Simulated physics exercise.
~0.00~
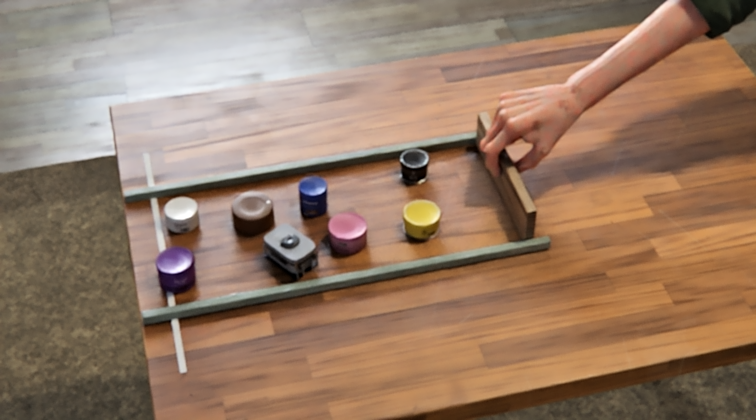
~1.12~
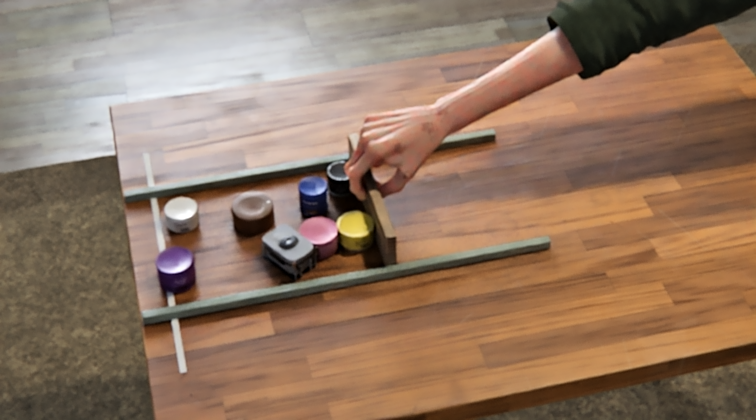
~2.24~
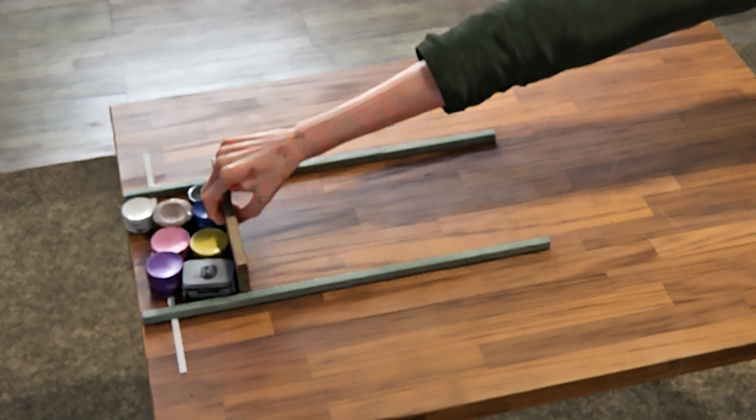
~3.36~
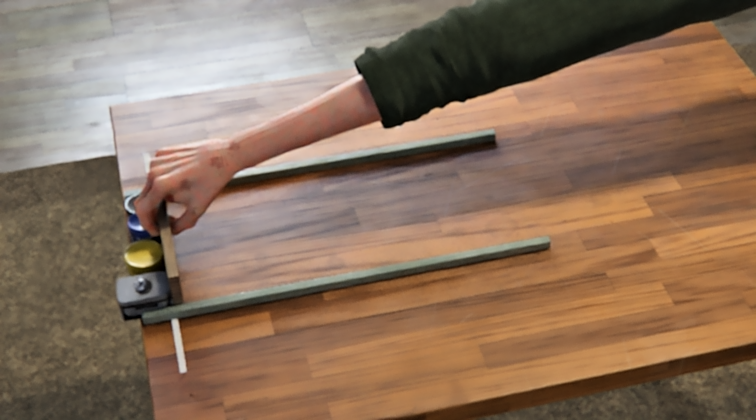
To begin with, a hand holds a wooden board upright between two green rails on a wooden table, with small round tubs, a brown lid and a grey camera-like object scattered to its left. The hand slides the board left, gathering the black, yellow, blue and pink tubs. It keeps pushing until the items crowd together near the table's left edge. Finally the board reaches the white tape, and the white, purple and pink tubs and brown lid are gone over the edge. The yellow tub, a blue one and the grey object remain crowded at the edge.
